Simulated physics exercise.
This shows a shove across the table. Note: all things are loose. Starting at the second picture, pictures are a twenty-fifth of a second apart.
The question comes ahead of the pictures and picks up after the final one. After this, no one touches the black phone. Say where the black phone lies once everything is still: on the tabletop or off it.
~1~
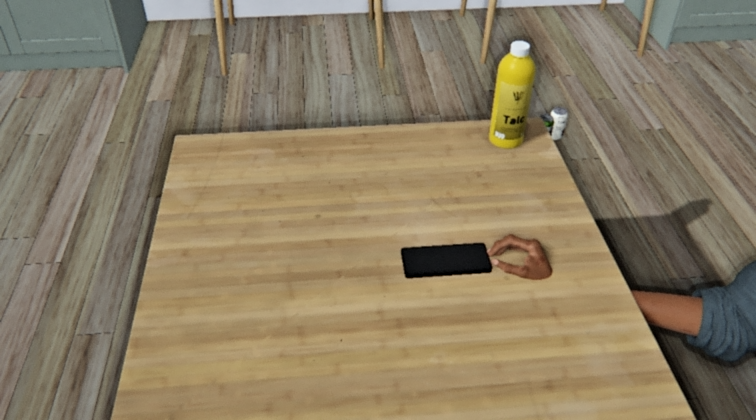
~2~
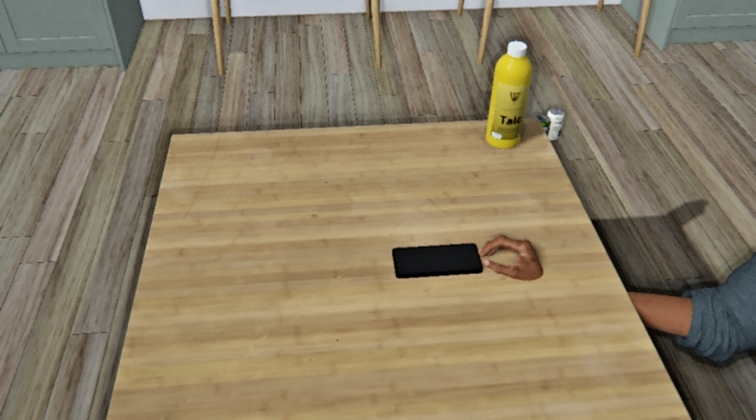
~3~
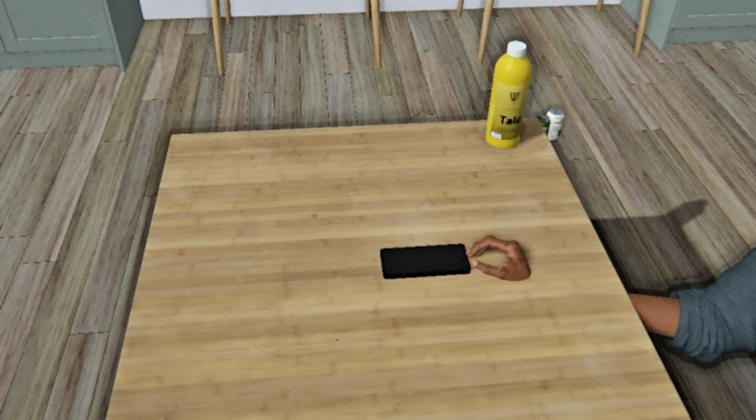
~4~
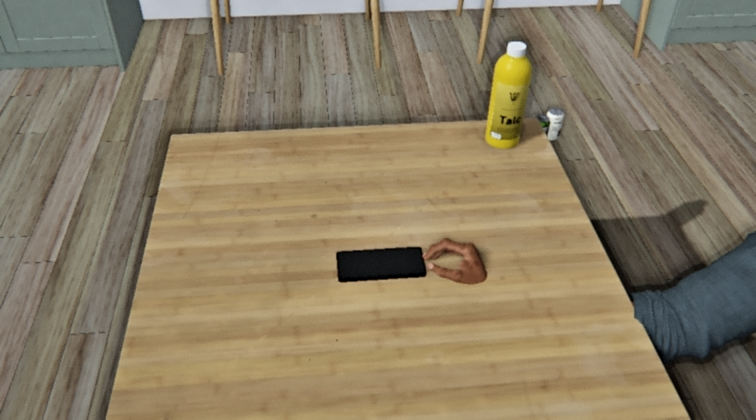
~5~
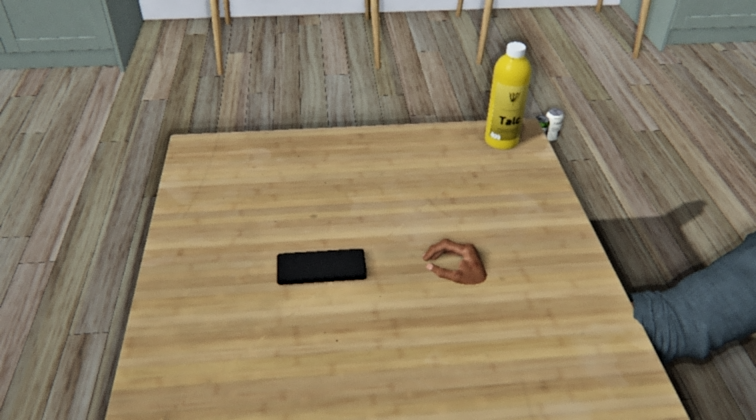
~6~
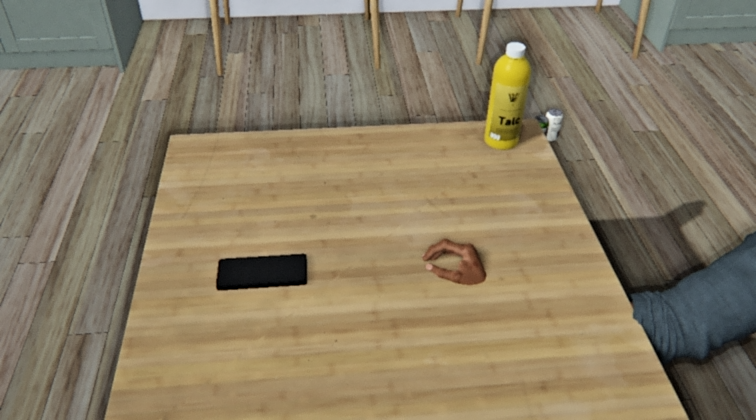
Off it.
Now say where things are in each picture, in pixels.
The first picture shows under the hand; black phone (446, 260).
The second picture shows under the hand; black phone (437, 261).
The third picture shows under the hand; black phone (425, 261).
The fourth picture shows black phone (381, 264).
The fifth picture shows black phone (322, 266) moved about its own width.
The sixth picture shows black phone (262, 272) moved about its own width.
Then, 0.20 s later than the last frame, black phone now off the table.
Then, 0.50 s later than the last frame, things are still on the move.
When it is over, off the table, black phone.
